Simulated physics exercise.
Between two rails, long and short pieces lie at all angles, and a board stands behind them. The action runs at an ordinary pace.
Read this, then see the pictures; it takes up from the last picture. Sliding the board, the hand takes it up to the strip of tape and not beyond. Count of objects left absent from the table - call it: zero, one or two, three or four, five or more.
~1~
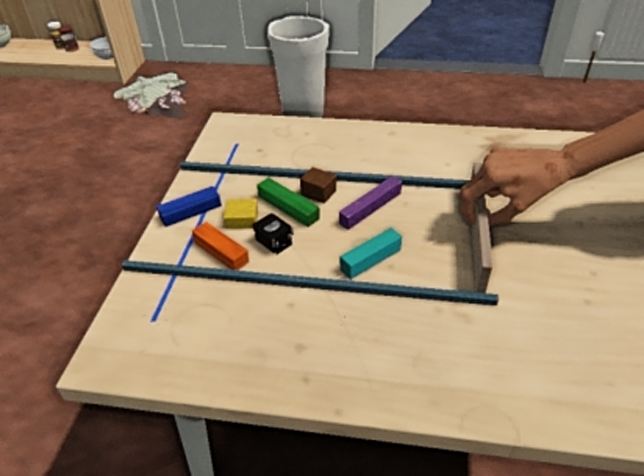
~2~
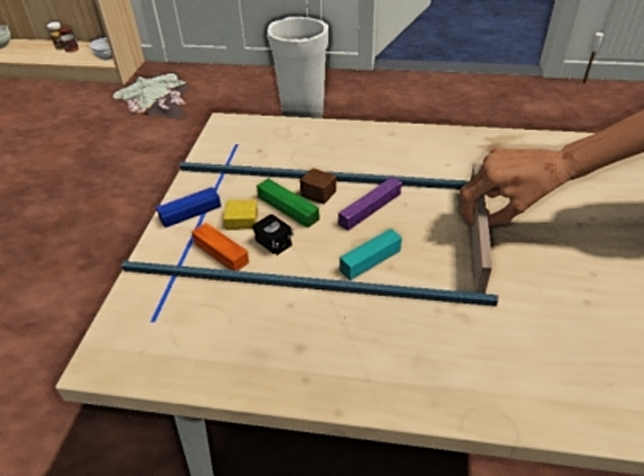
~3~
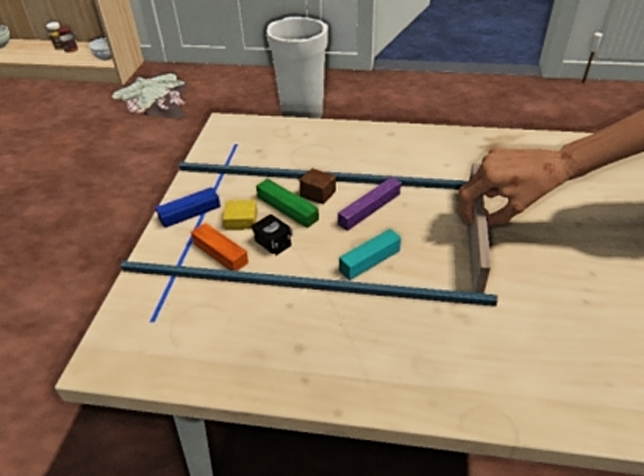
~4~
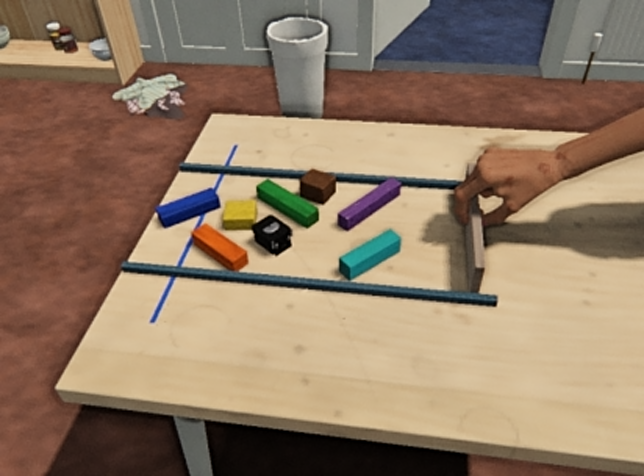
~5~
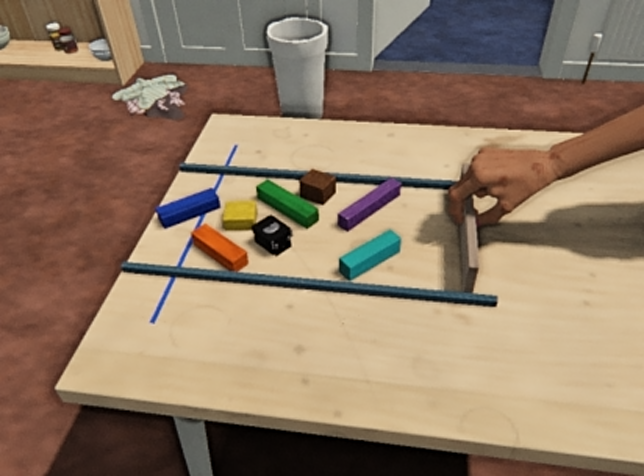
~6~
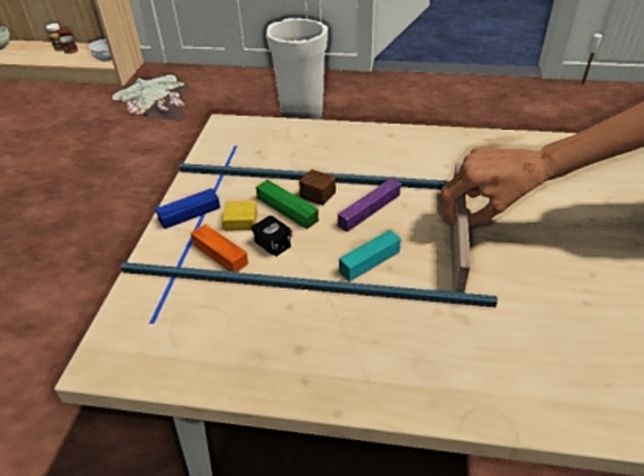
My call is one or two.
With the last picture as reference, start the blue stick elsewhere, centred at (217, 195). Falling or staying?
In the end it falls away.
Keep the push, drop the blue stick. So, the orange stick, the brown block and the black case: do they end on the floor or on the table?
Taking them one by one, the orange stick holds its spot, the brown block holds its spot and the black case holds its spot.
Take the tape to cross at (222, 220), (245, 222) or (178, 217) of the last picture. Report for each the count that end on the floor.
Tallies in the order given: 1, 0, 6.
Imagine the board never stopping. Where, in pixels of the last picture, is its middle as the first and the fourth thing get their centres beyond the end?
It sits around (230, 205) and after that around (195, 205).
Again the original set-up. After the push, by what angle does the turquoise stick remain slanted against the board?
About 0 degrees.
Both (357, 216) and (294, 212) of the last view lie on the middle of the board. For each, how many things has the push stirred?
That makes 2 at the first spot and 6 at the second.
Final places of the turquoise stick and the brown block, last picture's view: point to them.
Final positions - turquoise stick around (178, 241), brown block around (189, 178).
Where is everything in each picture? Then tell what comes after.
The first frame shows blue stick (190, 206); orange stick (220, 246); yellow block (241, 214); board (479, 224); tape (202, 217).
The second frame shows orange stick (220, 247); purple bar (371, 203).
The third frame shows yellow block (240, 214); black case (272, 235).
The fourth frame shows blue stick (189, 207); board (473, 225).
The fifth frame shows orange stick (220, 248); brown block (318, 187).
The sixth frame shows blue stick (188, 208); orange stick (219, 248); yellow block (240, 216); board (459, 224); tape (201, 219).
Soon after, none off yet; blue stick at rest near (188, 208); orange stick at rest near (219, 248); yellow block at rest near (240, 216).
After that, none off yet; blue stick at rest near (188, 208); orange stick at rest near (217, 248); yellow block displaced about its own width near (218, 216).
In the end, the number that fall off is one or two; gone, yellow block and blue stick.
